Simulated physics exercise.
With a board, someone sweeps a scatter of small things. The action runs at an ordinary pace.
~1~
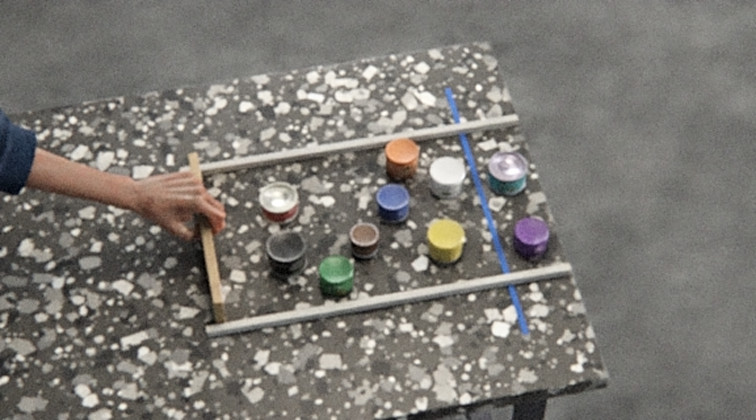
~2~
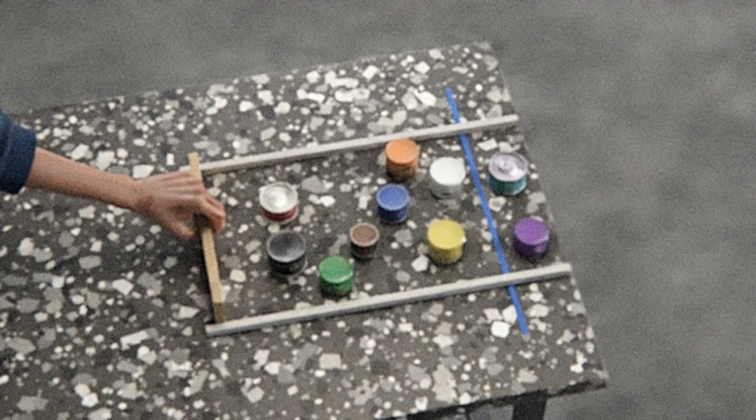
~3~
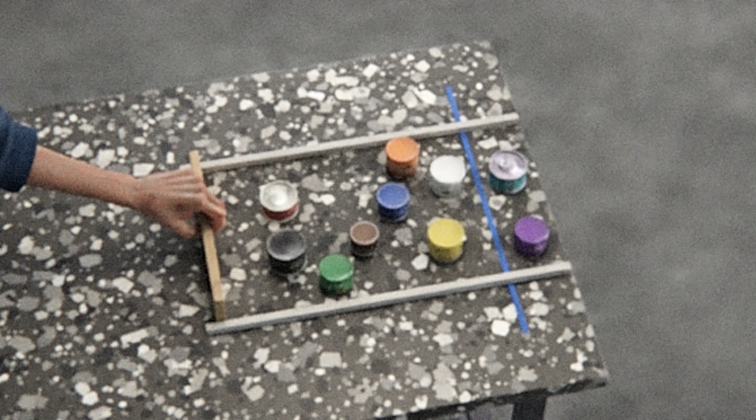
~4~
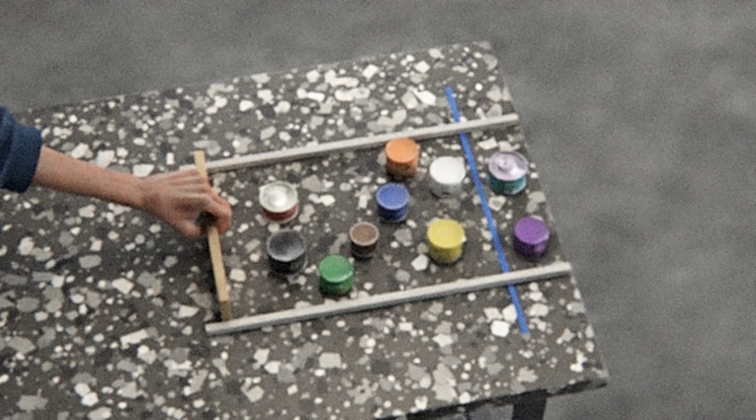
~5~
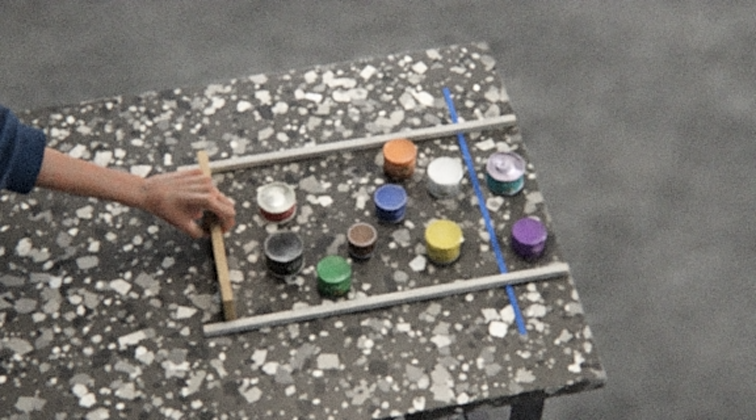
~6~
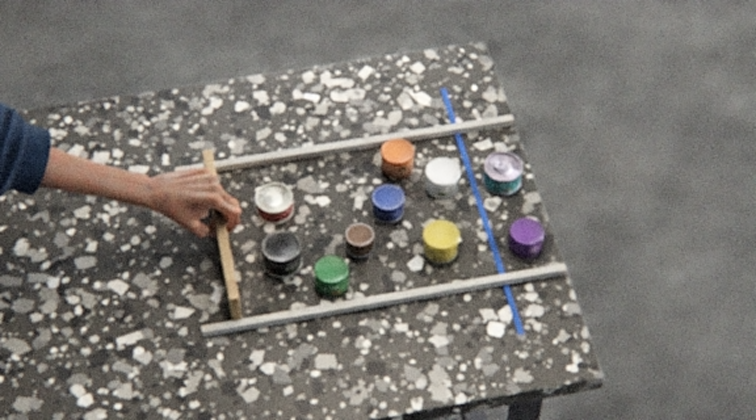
On a speckled stone tabletop, a hand reaching in from the left grips a wooden board between two pale rails and slides it slightly right, while the scattered small paint pots and the blue tape line stay in place.
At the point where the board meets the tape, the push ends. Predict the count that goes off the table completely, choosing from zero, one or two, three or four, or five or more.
Turns out the ones that don't stay up top number one or two.
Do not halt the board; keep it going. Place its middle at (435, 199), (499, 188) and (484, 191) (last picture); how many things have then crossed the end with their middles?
Going through the three places, I get 0, 5 and 2.
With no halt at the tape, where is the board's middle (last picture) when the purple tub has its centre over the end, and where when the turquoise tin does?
Middle: Roughly (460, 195); roughly (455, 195).
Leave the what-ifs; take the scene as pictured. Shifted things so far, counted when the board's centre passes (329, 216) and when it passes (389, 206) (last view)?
Tally: First 4; then 7.
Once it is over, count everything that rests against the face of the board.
The count comes out at 5.
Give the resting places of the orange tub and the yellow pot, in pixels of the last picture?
Around (477, 137), then around (540, 232).
Early on, none off yet; purple tub at rest near (526, 238); turquoise tin at rest near (502, 173); white tin at rest near (442, 179).
Finally, the number that fall off is one or two; lost, turquoise tin and purple tub.
